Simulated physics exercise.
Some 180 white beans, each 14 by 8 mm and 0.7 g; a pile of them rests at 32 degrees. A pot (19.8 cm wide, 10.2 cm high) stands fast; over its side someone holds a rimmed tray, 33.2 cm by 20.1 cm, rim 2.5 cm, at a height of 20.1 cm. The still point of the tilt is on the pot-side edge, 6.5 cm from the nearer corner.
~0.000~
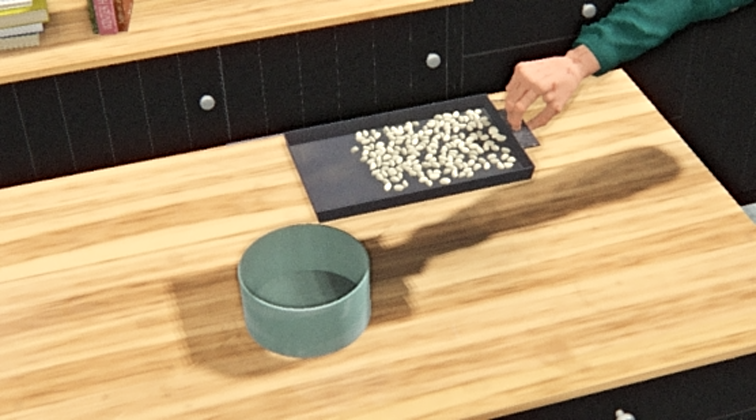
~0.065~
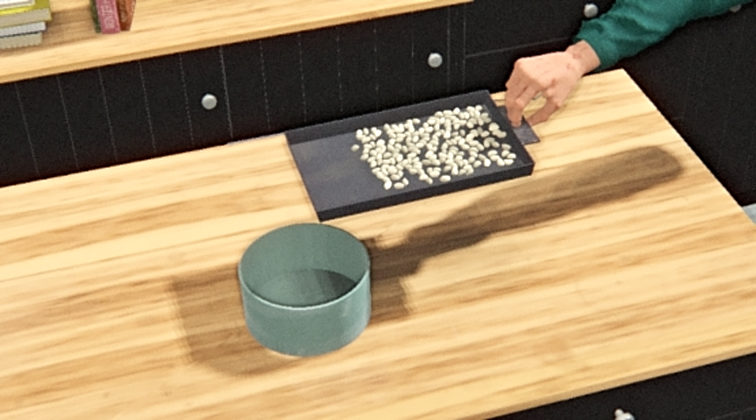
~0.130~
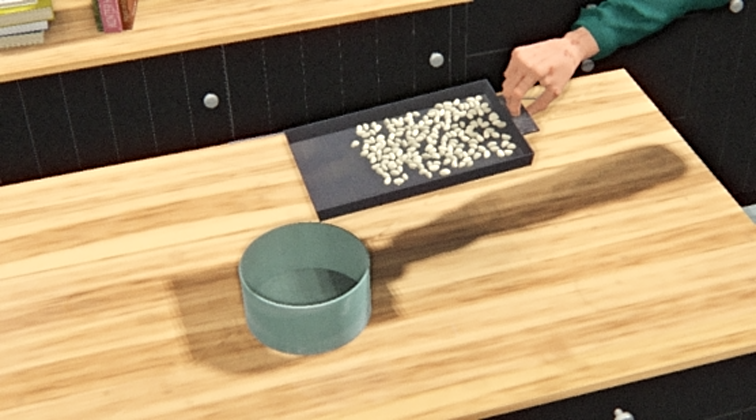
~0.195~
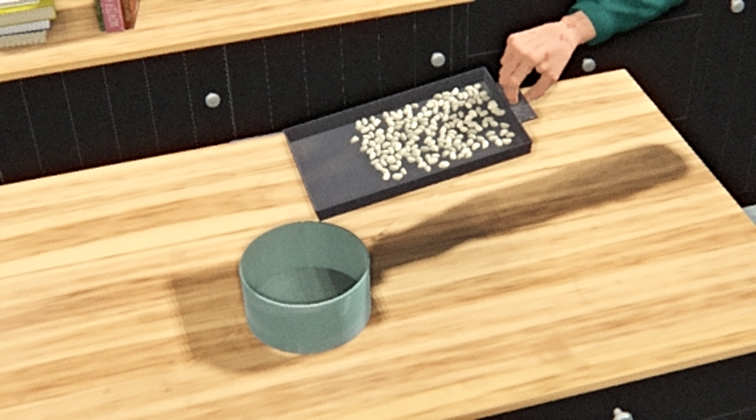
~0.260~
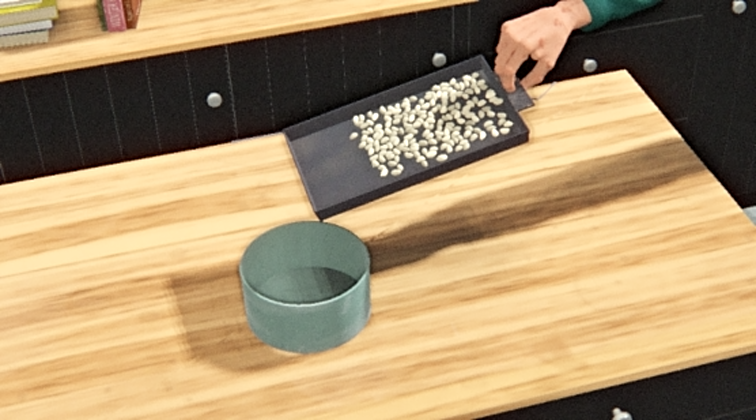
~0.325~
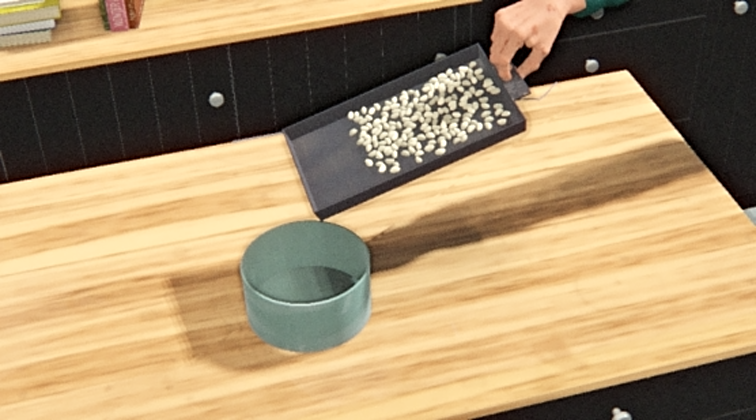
On a light wooden counter, a dark rimmed tray scattered with white beans lies nearly flat behind a round green pot, a green-sleeved hand at its right end. The hand raises that end steadily, tilting the tray down toward the left, while the beans barely shift and the pot stays still.
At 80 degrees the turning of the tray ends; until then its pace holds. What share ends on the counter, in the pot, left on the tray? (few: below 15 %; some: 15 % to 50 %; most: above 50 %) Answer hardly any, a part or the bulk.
On the counter: Hardly any; in the pot: A part; left on the tray: The bulk.
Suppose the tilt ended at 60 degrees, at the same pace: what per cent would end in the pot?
In that case some 20 per cent.
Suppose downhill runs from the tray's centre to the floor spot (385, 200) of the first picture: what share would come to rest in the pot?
Some 80 per cent.
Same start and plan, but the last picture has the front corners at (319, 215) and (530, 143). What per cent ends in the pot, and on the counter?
Pot 85, counter 0.
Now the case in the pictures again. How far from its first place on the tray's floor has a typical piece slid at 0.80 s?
Roughly 17 cm.
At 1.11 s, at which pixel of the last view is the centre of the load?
Near (302, 185).
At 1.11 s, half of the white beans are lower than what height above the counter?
Some 22 cm.
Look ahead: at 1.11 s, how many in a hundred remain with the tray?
Roughly 75 per cent.
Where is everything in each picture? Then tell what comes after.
In the first picture, tray tilt 0 degrees, front corners at (319, 210) and (532, 165); middle of the pieces at (429, 149); pot at (304, 265).
In the second picture, tray tilt 1 degrees, front corners at (319, 209) and (532, 162); middle of the pieces at (430, 147).
In the third picture, tray tilt 4 degrees, front corners at (318, 209) and (531, 152), lowest corner left front; middle of the pieces at (429, 140).
In the fourth picture, tray tilt 9 degrees, front corners at (317, 209) and (529, 140), lowest corner left front; middle of the pieces at (428, 132).
In the fifth picture, tray tilt 13 degrees, front corners at (316, 209) and (526, 129), lowest corner left front; middle of the pieces at (426, 125).
In the sixth picture, tray tilt 17 degrees, front corners at (316, 210) and (522, 119), lowest corner left front; middle of the pieces at (422, 119); pot at (305, 261). Its pace works out near 65 degrees a second.
Then, at 0.80 s, tilt 47 degrees; the tray holds 100 %, the pot 0 %.
Then, at 1.11 s, tilt 67 degrees; the tray holds 75 %, the pot 15 %.
Then, at 1.53 s, tilt 80 degrees; the tray holds 70 %, the pot 25 %.
At rest (2.3 s), counter 5 %, pot 25 %, tray 70 %.
